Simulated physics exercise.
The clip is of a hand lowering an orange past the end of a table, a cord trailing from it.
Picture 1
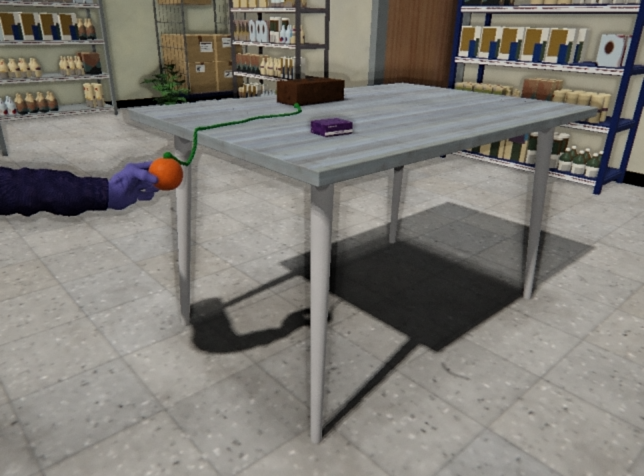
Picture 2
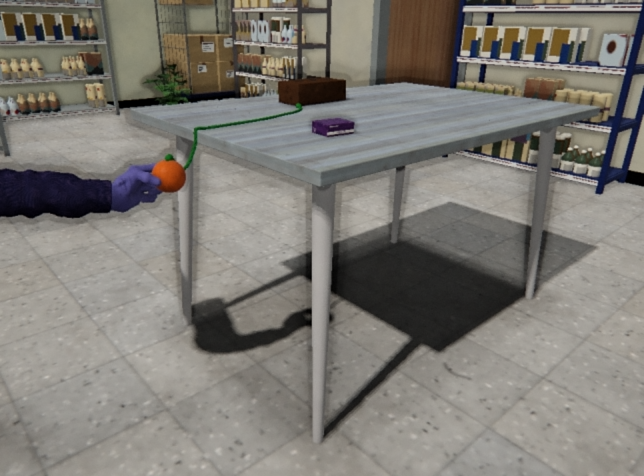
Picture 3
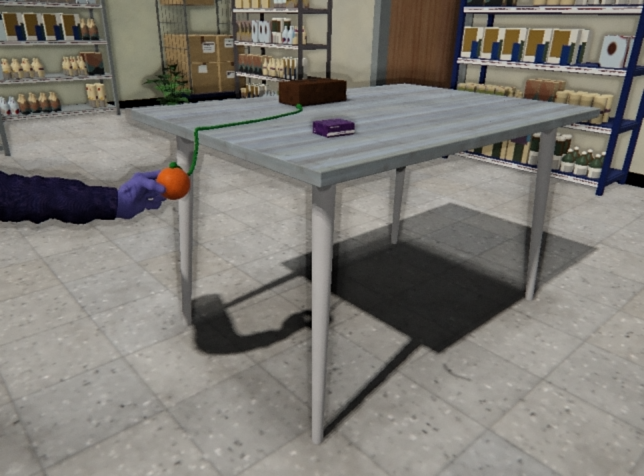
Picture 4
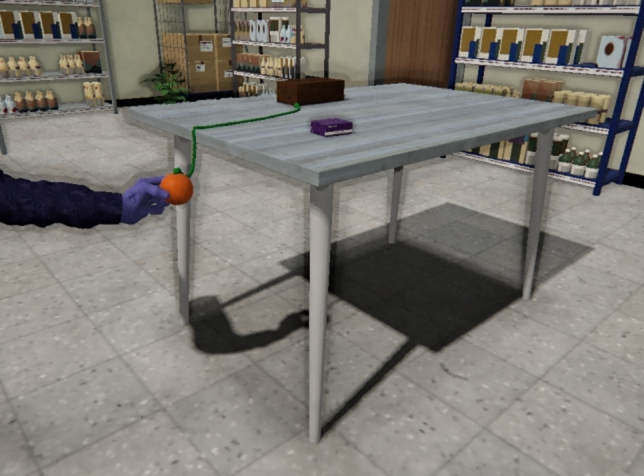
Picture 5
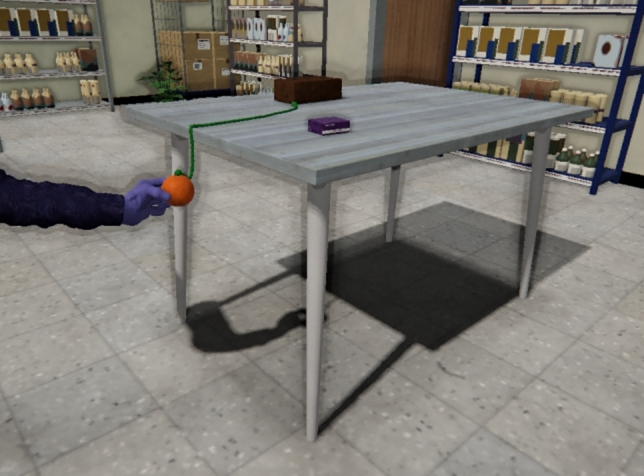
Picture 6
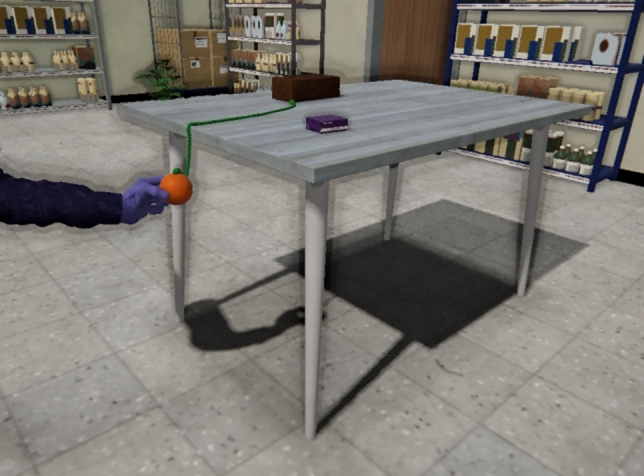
A gloved hand holding an orange tied to a green cord shifts slightly right and downward.
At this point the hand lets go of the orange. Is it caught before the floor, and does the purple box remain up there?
Well, the orange stays aloft; as for the purple box, it holds its position.
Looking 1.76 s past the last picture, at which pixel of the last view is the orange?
Somewhere around (175, 218), I reckon.
Then, 0.78 s on from there, orange off the ground near (177, 219); brick in place; box in place.
In the end, orange off the ground near (189, 213); brick in place; box in place. The orange ends up dangling and the purple box keeps its place.
